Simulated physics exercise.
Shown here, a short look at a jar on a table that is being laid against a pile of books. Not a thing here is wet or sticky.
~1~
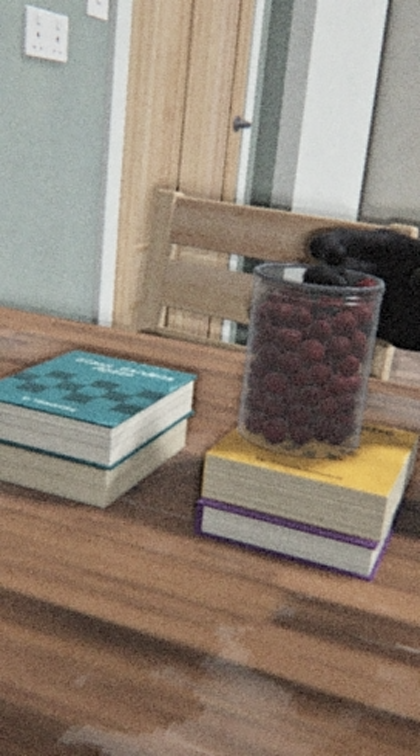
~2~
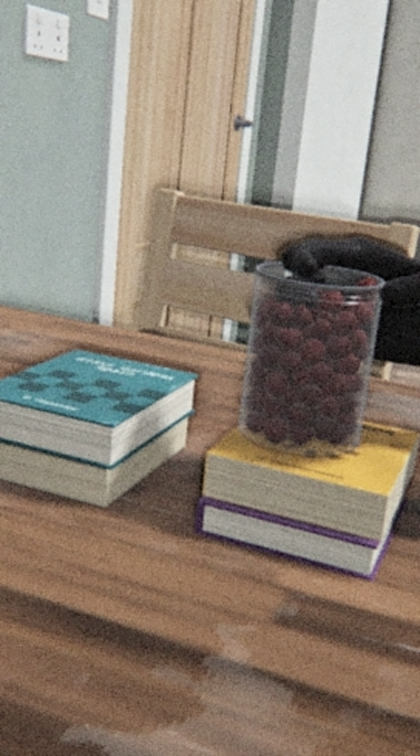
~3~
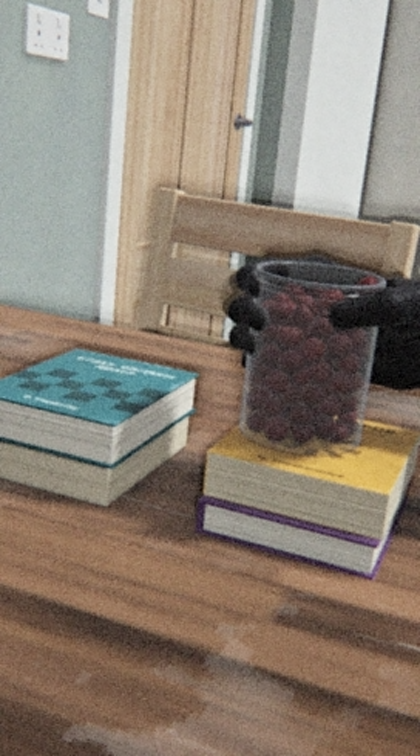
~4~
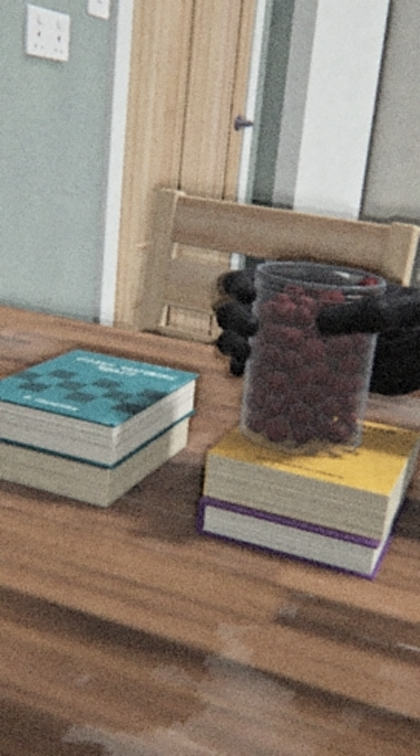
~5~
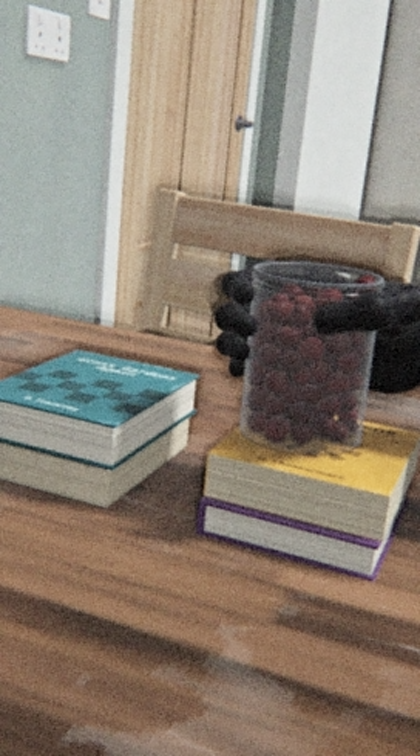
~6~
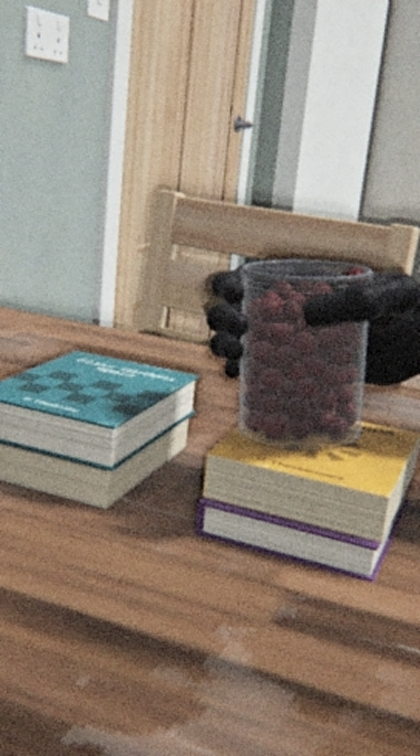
In the video, a black hand reaches around a clear jar of dark red cherries standing on a yellow book, closes on it, and shifts it slightly left with a faint lean, while another book stack sits at left.
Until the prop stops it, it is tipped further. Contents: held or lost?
It's going to lose some at that tilt.
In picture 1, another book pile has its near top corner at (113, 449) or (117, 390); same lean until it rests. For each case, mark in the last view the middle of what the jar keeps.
About (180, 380), then (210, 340).
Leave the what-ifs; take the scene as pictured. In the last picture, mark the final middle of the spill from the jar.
In the last picture, the centre comes out at about (66, 365).
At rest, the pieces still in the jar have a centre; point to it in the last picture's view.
Centre at rest: Approx. (190, 358).
Then, 0.54 s past the last view, the jar leans 33°; everything is still inside.
Then, 1.12 s past the last view, the jar leans 64°; everything is still inside.
Then, 1.81 s past the last view, the jar rests on the book pile at 84°; a stray few of the dried cherries out of it.
Finally, the jar rests on the book pile at 84°; a small part of the dried cherries out of it.
